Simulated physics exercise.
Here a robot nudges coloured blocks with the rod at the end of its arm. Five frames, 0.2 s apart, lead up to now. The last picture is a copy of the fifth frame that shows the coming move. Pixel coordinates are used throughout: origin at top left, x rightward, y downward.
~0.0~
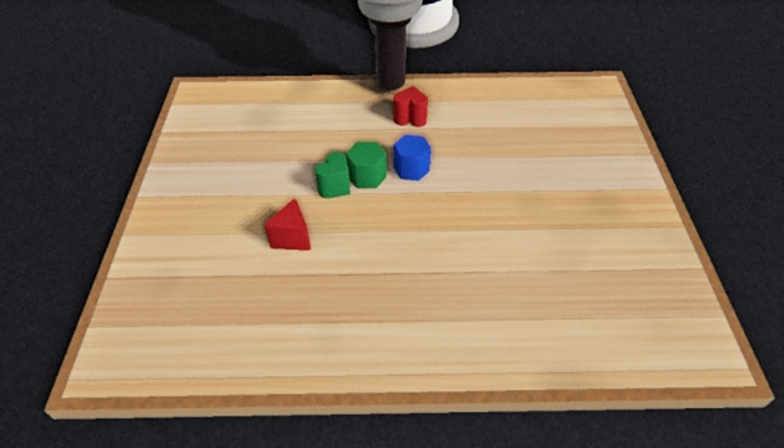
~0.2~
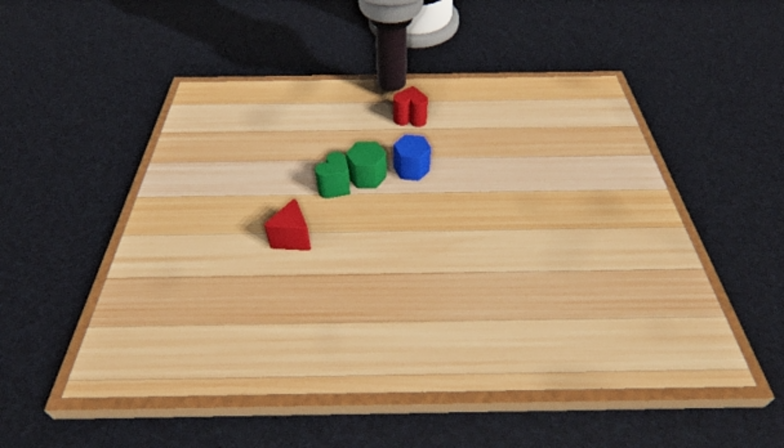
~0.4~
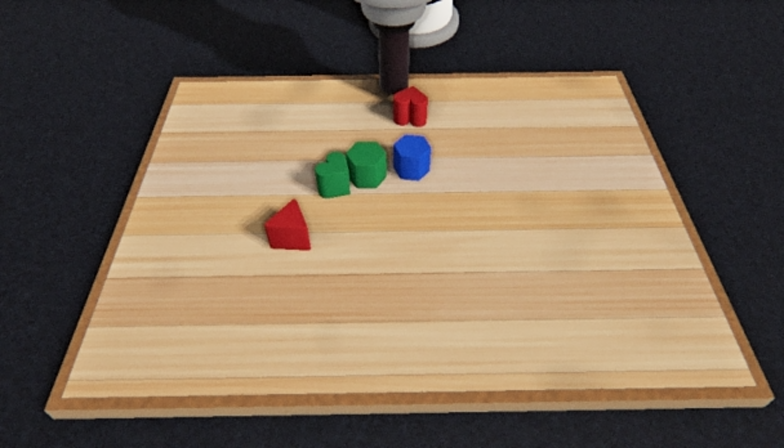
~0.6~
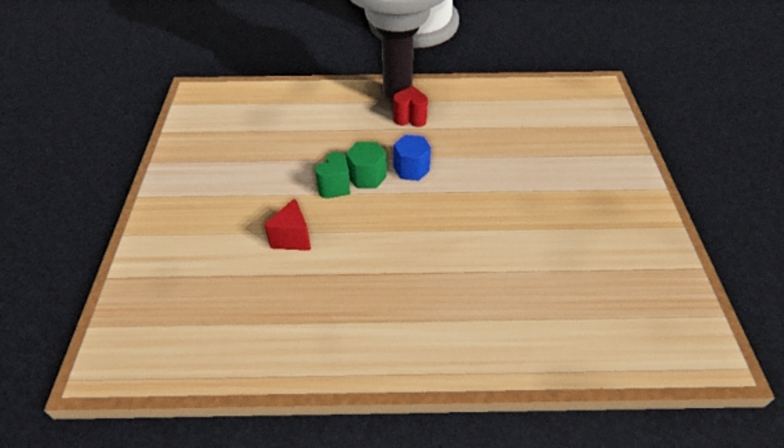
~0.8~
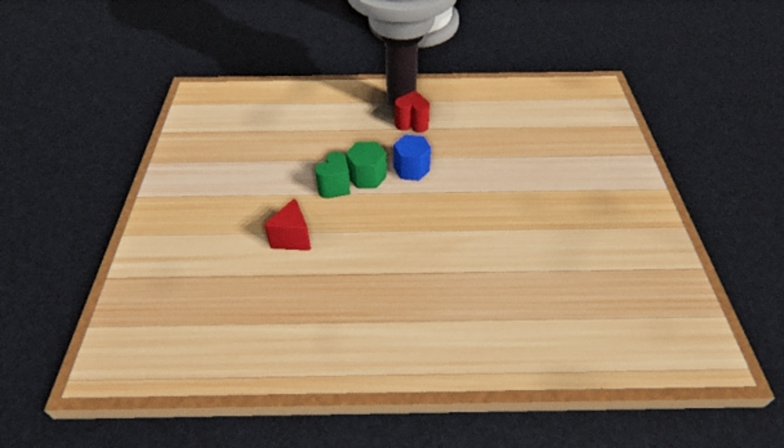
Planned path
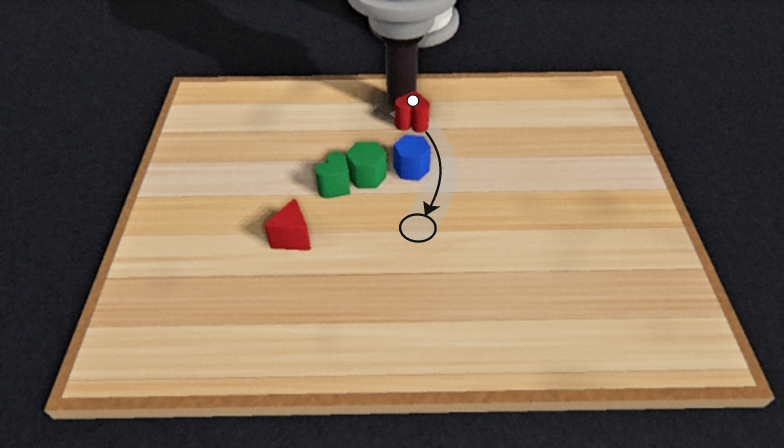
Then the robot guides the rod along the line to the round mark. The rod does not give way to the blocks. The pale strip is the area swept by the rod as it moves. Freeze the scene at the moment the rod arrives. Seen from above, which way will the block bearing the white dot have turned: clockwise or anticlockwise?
From above, it turns counterclockwise.
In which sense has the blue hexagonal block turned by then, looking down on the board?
Looking down on the board, it turns clockwise.
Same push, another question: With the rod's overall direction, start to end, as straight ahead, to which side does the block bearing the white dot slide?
Sideways shift: Left.
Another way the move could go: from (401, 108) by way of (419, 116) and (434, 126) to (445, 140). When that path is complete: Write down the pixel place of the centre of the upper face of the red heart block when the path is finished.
It sits at (441, 137).
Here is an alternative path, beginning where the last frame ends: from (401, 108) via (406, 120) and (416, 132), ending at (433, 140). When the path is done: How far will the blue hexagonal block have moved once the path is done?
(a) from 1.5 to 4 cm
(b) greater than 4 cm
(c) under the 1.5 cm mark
My answer is option c.
The line goes from (401, 108) by way of (432, 140) and (439, 182) to (418, 228); the dot is on the red heart block.
The first path, step by step. One third of the way, rod (432, 132); blue hexagonal block (411, 148); red heart block (436, 137), turned 40° clockwise.
Two thirds of the way, rod (440, 174); blue hexagonal block (407, 160), turned 80° clockwise; red heart block (449, 181), turned 25° clockwise.
At the end, rod (418, 219); green hexagonal block unmoved; blue hexagonal block (404, 163), turned 100° clockwise; red heart block (453, 212), turned 30° anticlockwise.
